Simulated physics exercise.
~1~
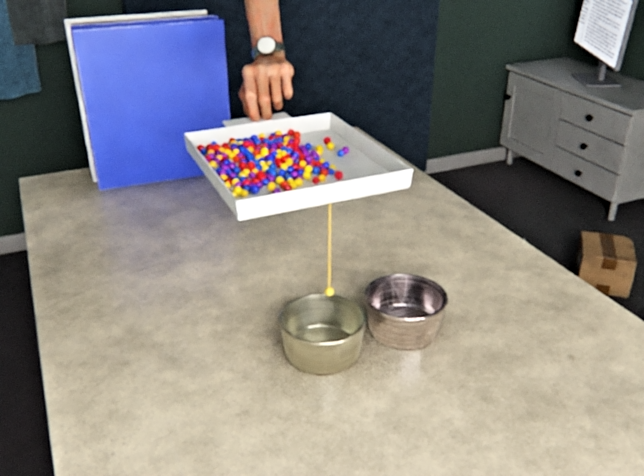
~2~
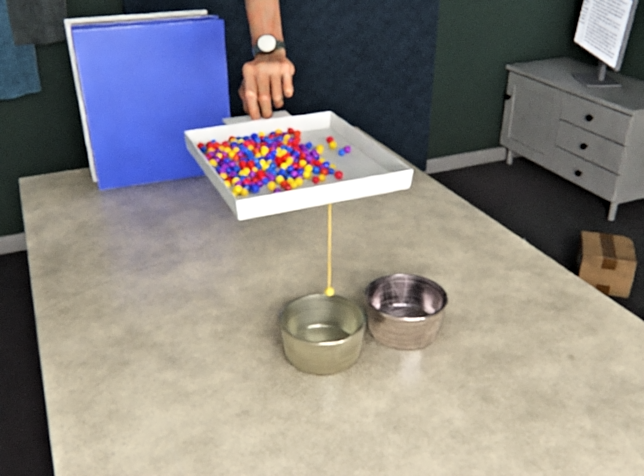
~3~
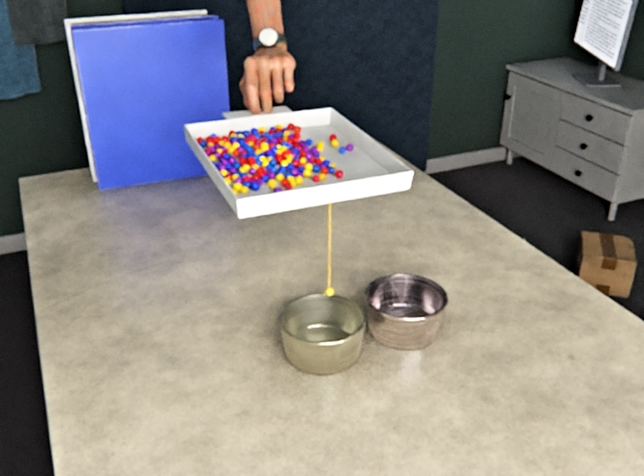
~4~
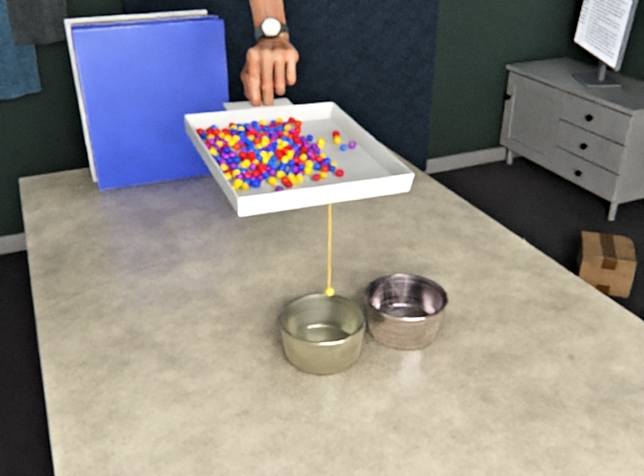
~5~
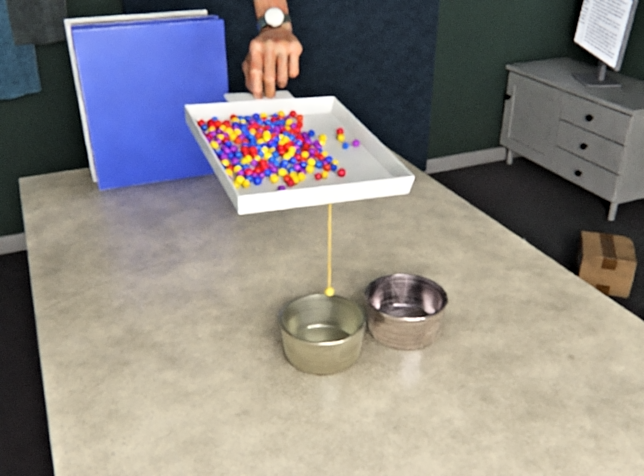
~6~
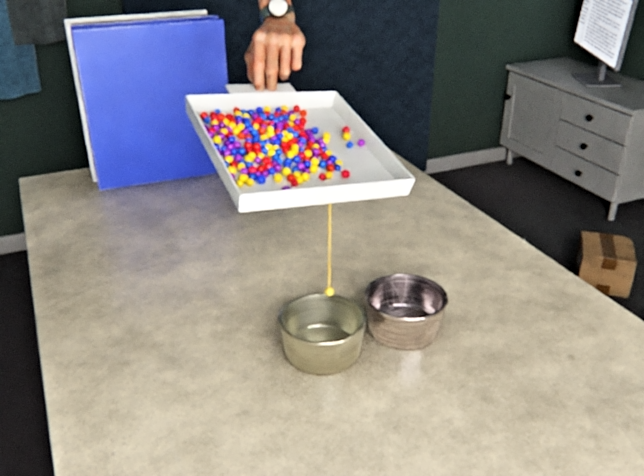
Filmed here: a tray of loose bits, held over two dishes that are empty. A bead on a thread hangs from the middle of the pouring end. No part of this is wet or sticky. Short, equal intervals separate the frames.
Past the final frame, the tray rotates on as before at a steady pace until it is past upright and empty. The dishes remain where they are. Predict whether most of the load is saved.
Catch is a majority.
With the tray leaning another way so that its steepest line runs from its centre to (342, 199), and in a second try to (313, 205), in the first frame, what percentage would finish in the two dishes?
Roughly 60 % in the first case and 20 % in the second.
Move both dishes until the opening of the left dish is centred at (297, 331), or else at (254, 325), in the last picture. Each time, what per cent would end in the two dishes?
40 and 0 %.
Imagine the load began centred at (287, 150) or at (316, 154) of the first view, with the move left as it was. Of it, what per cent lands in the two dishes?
Near 90 per cent and near 90 per cent.
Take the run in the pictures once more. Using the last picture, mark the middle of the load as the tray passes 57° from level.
Look close to (354, 169) in the last picture.
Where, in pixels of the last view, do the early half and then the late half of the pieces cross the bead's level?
I'd say close to (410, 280) at first and close to (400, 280) later on.
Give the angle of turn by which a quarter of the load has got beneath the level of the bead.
Around 85°, give or take.
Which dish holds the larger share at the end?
It's the one placed right that wins here.
Just after the last frame, tray tipped steeply; almost all on the tray; just a few in the right dish; just a few in the air.
A moment on, tray tipped right over; roughly a quarter on the tray; roughly half in the right dish; about a tenth outside both; about a tenth in the air.
Further on, tray tipped past a quarter turn; almost all in the right dish; about a tenth outside both.
When it is over, tray tipped past a quarter turn; not one in the left dish; almost all in the right dish; about a tenth outside both.
